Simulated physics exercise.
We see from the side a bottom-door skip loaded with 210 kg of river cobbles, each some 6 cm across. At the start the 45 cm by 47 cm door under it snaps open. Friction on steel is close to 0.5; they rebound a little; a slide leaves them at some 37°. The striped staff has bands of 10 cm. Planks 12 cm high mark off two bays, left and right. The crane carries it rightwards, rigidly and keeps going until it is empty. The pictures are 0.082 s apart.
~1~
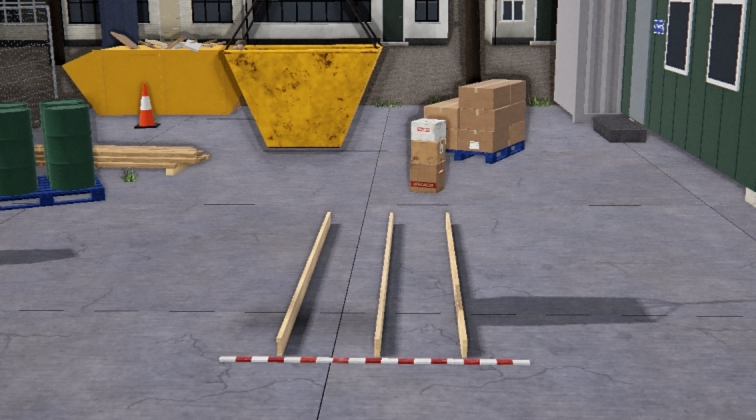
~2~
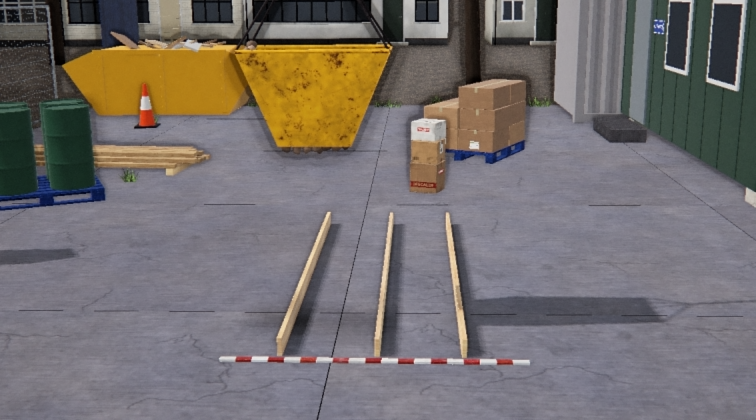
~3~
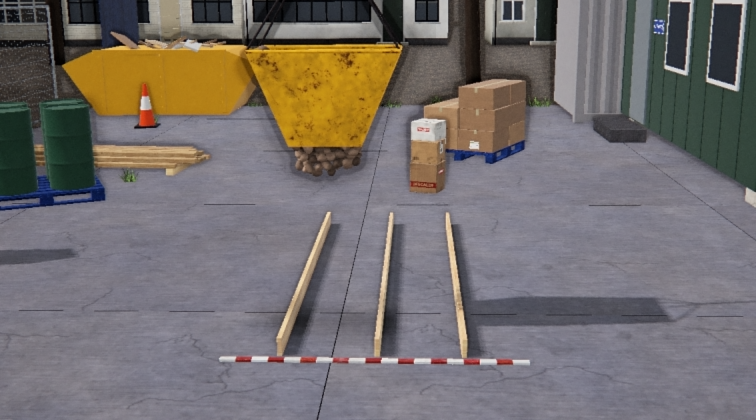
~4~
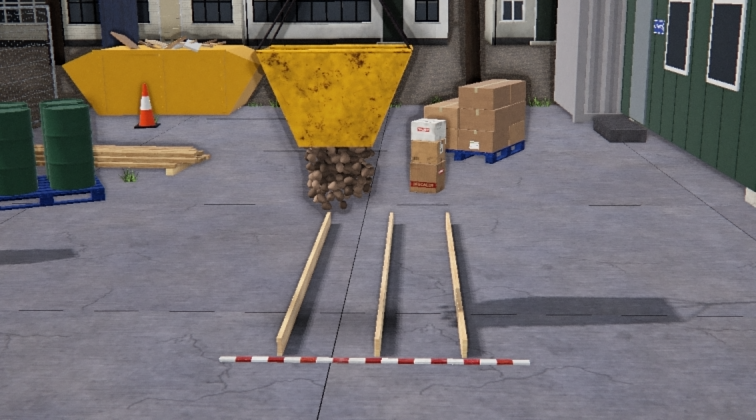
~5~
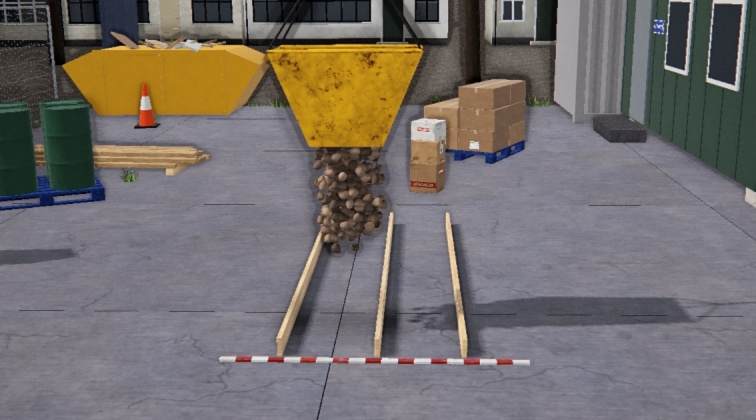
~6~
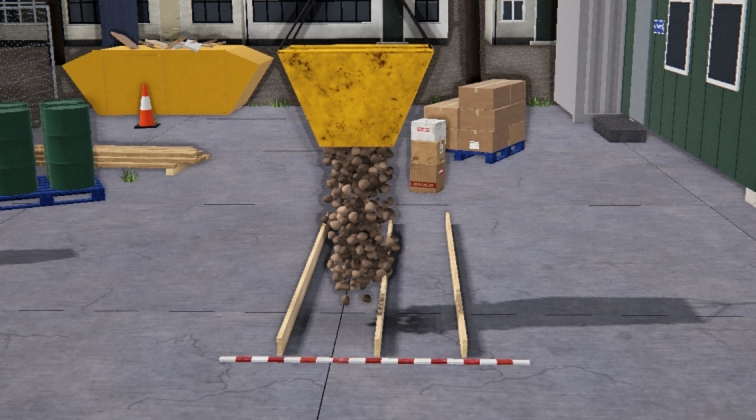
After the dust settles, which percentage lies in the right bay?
Close to 61 in a hundred.
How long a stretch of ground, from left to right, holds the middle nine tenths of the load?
Roughly 130 cm.
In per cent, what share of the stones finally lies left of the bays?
Some 0 per cent of the load.
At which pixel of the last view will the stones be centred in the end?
Near (406, 318).
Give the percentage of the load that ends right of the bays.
Near 5 in a hundred.
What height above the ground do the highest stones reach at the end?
About 22 cm.
Then, 0.3 s after the last picture, 0 % in the bottom-door skip, 36 % falling or lying in the left bay, 64 % falling or lying in the right bay; the stones farthest right are at (447, 318).
Then, 0.7 s after the last picture, 0 % in the bottom-door skip, 32 % falling or lying in the left bay, 62 % falling or lying in the right bay, 6 % falling or lying right of the bays; the stones farthest right are at (524, 307).
Then, 1.3 s after the last picture, 0 % in the bottom-door skip, 32 % falling or lying in the left bay, 61 % falling or lying in the right bay, 6 % falling or lying right of the bays; the stones farthest right are at (609, 314).
Then, 2.2 s after the last picture, 0 % in the bottom-door skip, 32 % falling or lying in the left bay, 61 % falling or lying in the right bay, 6 % falling or lying right of the bays; the stones farthest right are at (614, 306).
Then, 4.1 s after the last picture, 0 % in the bottom-door skip, 32 % in the left bay, 61 % in the right bay, 6 % right of the bays; the stones farthest right are at (614, 306).
